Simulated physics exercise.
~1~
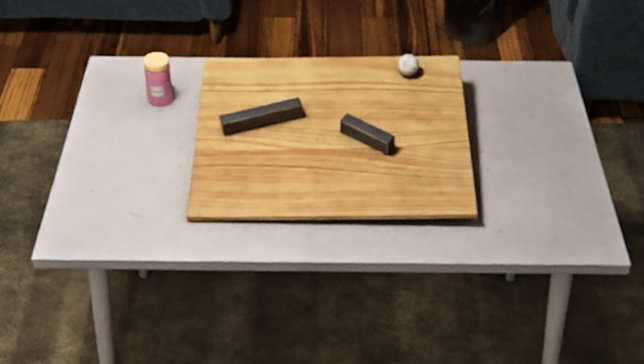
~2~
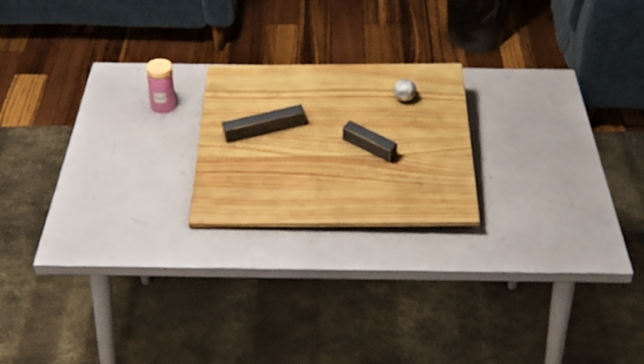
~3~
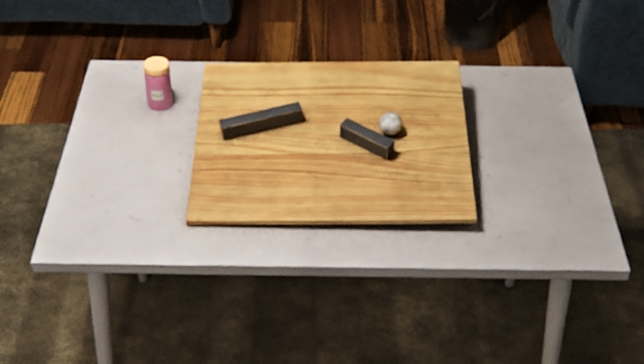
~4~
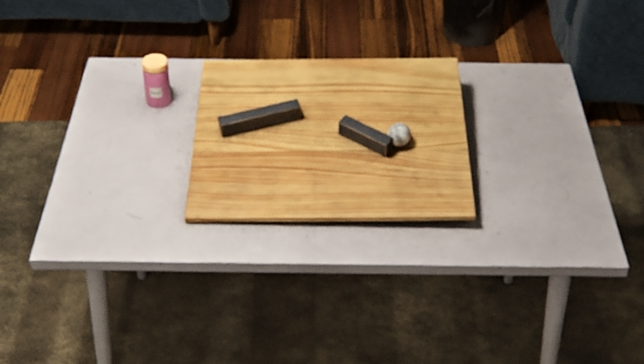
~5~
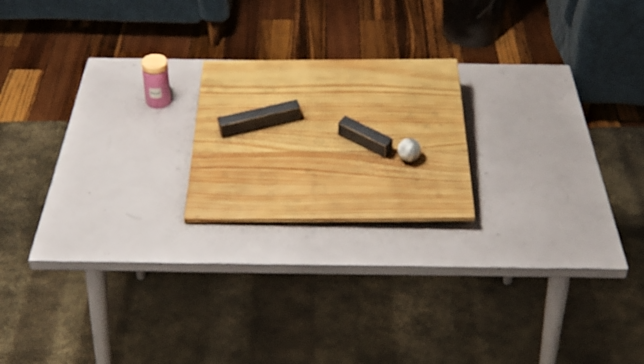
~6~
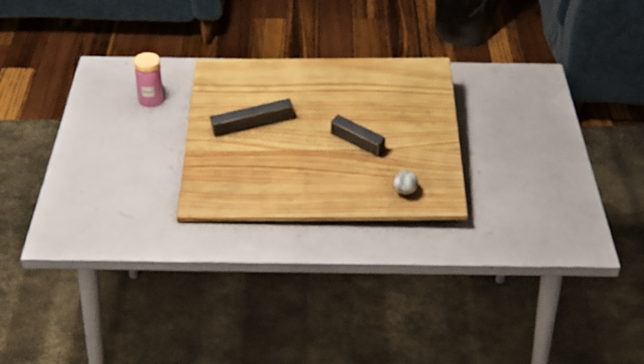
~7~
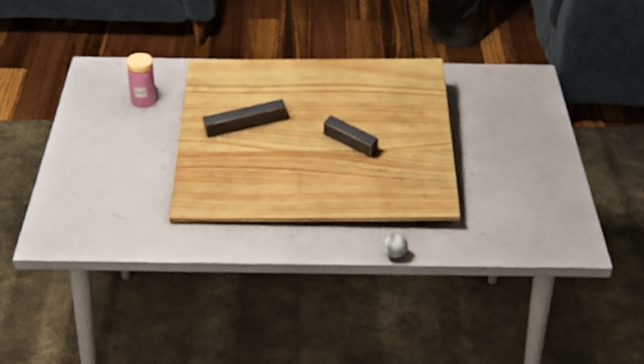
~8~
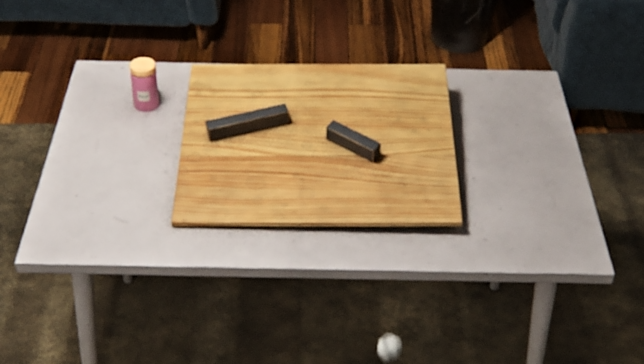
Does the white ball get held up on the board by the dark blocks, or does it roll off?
It rolls off. After meeting the right-hand block it slips around its end, leaves by the near side of the board and drops past the table's edge.
